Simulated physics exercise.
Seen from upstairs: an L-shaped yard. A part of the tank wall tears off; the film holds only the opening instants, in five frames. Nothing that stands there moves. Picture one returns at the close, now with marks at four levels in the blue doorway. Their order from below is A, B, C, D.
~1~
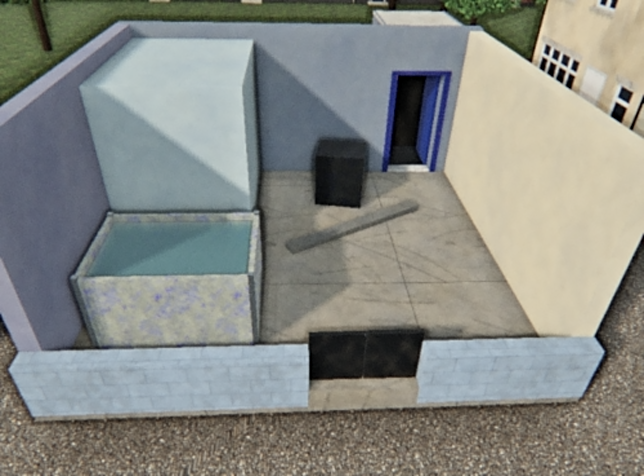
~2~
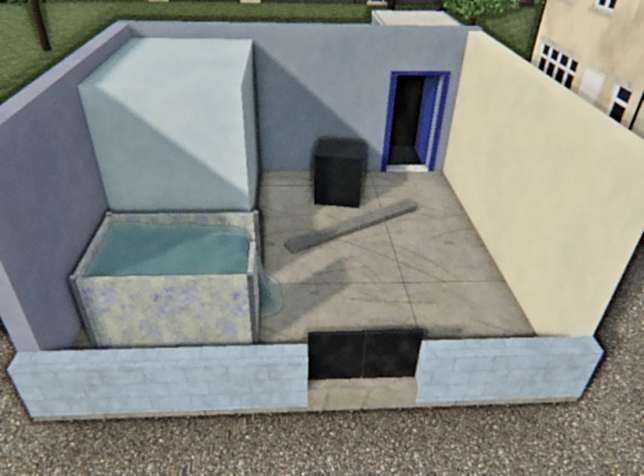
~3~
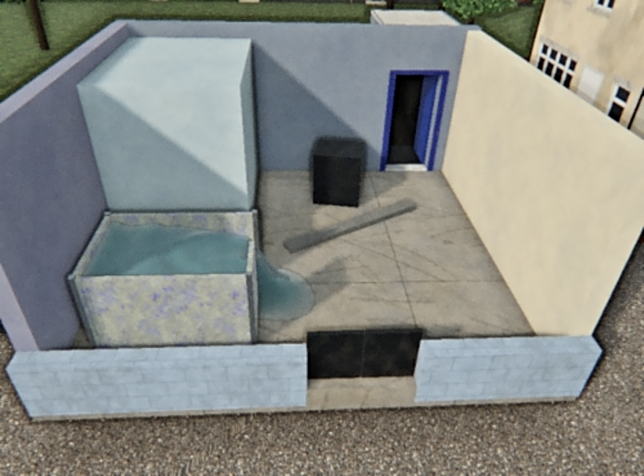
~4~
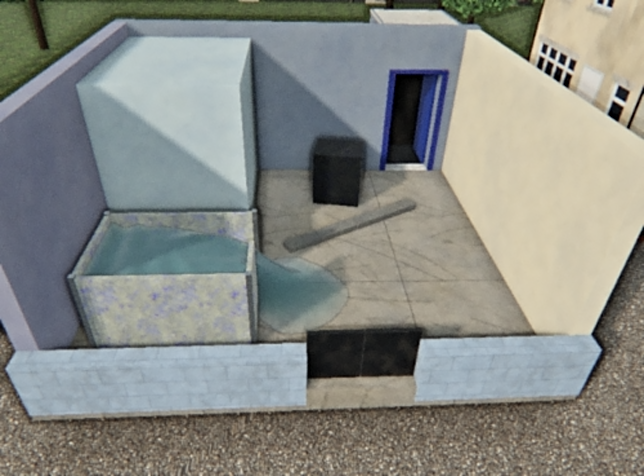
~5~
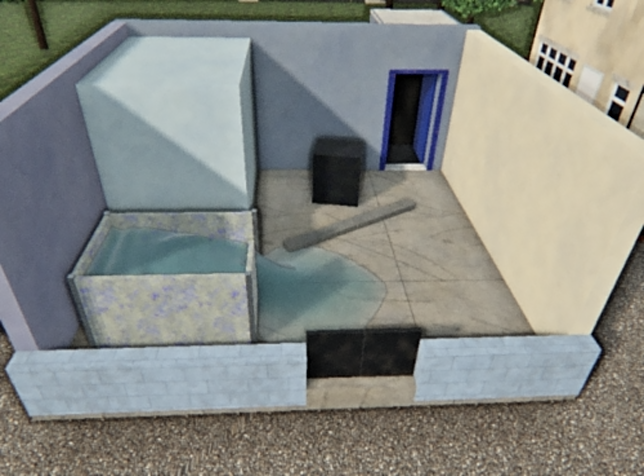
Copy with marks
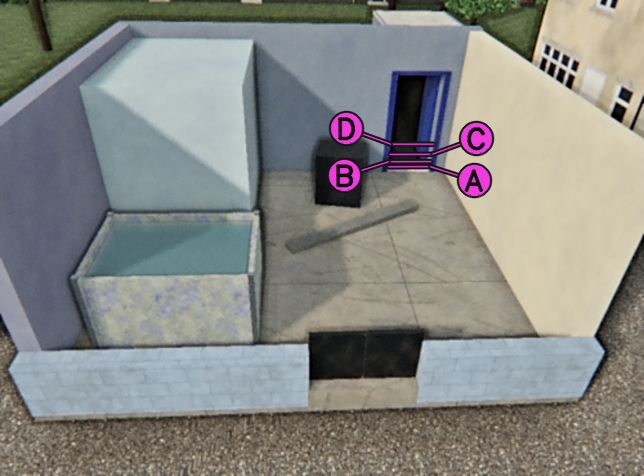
In an L-shaped yard seen from upstairs, water sits still in a patterned tank at the left, near a shut dark gate. Water then pours out of the tank's right side onto the paving, and the pool spreads steadily rightward across the front of the yard, below a loose plank.
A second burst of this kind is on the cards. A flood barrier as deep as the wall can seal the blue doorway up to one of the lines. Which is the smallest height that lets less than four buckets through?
The limit is B.
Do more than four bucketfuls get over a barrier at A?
Yes, it does.
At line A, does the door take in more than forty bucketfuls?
No, it does not.
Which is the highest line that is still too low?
That is line A.
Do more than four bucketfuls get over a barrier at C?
No, that is safe.
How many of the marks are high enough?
Three.
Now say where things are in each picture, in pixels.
Water in the tank at rest, its middle at (176, 248); foot of the blue doorway at (408, 171); shut gate at (366, 339), in the first picture.
In the second picture, 1 % of the ground under water, visible out to (273, 303).
In the third picture, 3 % of the ground under water, visible out to (307, 305).
In the fourth picture, 6 % of the ground under water, visible out to (343, 292).
In the fifth picture, 13 % of the ground under water, visible out to (378, 283).
In magenta, A at (409, 166); B at (409, 161); C at (411, 154); D at (412, 144); from the bottom up A, B, C, D.
Choosing A, some 15 bucketfuls get in.
Choosing B, a splash gets over, under a bucket.
Choosing C, nothing gets over.
Choosing D, nothing gets over.
